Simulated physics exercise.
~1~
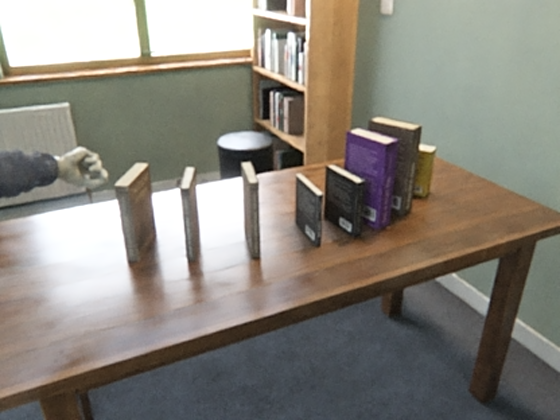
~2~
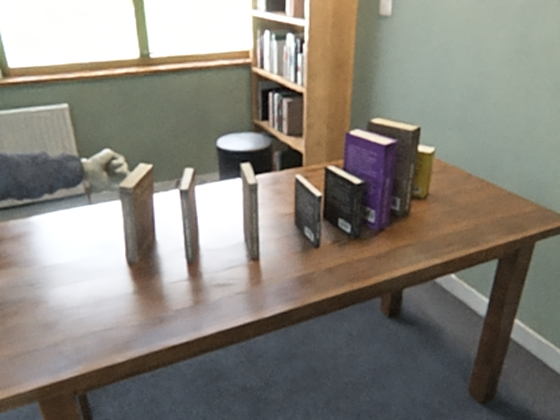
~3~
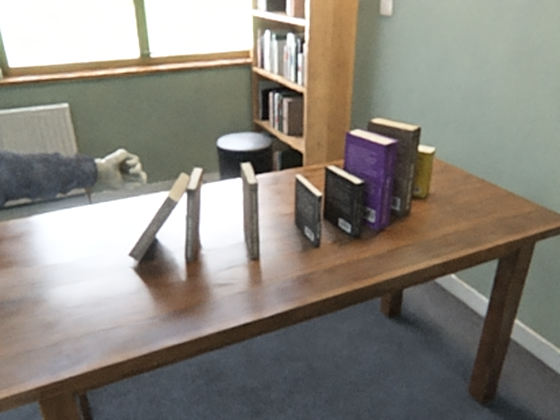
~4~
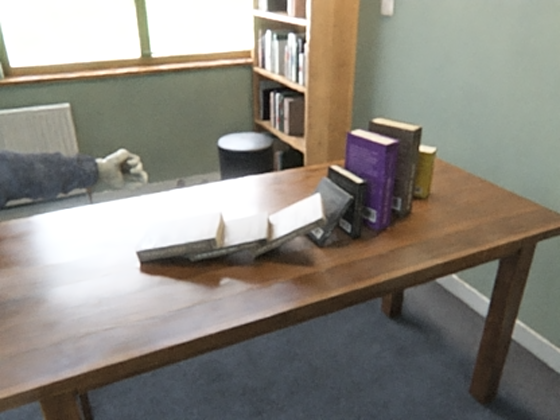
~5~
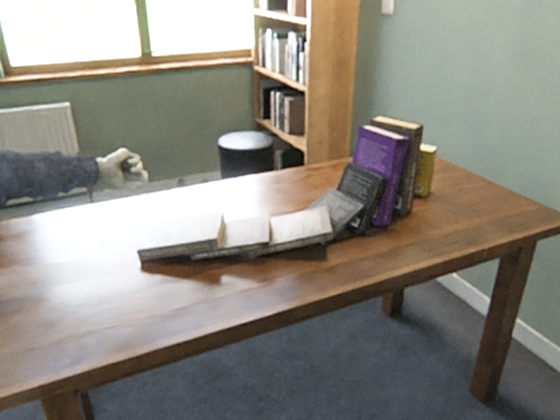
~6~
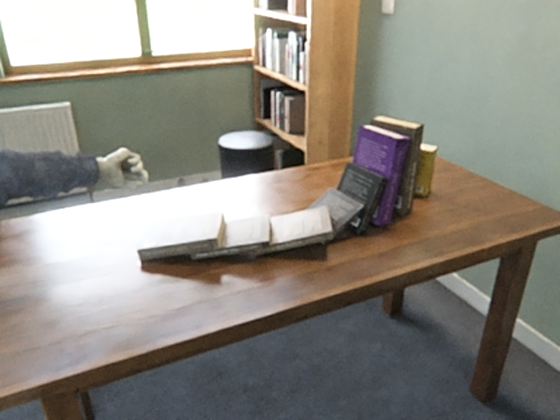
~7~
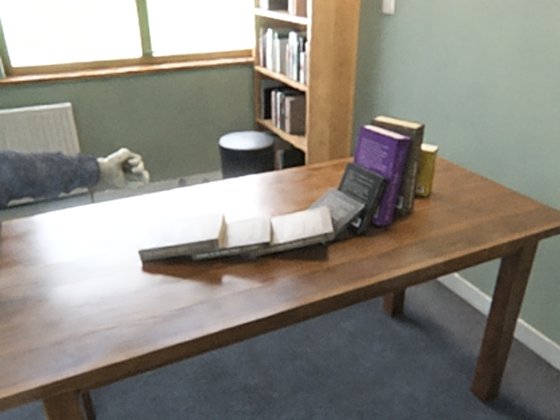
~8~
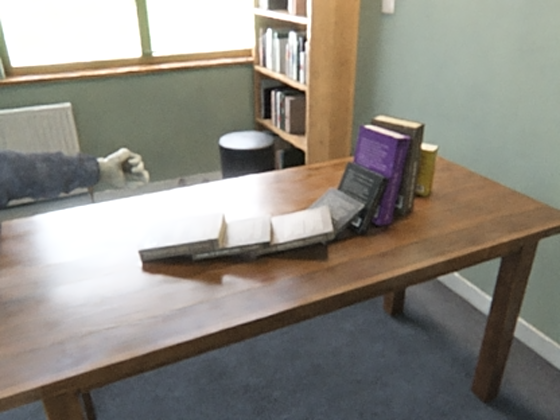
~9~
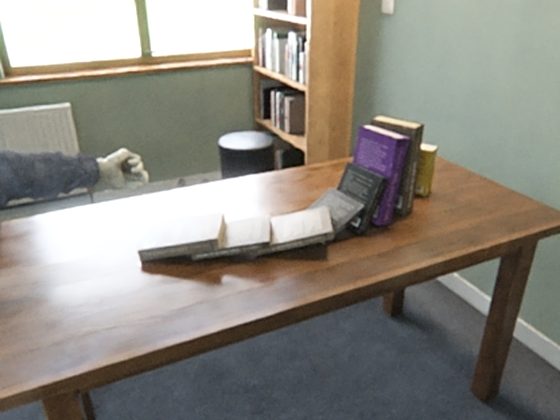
Hardback books toppling in a row across a wooden table after a hand's push, stopping against the still-standing purple book.
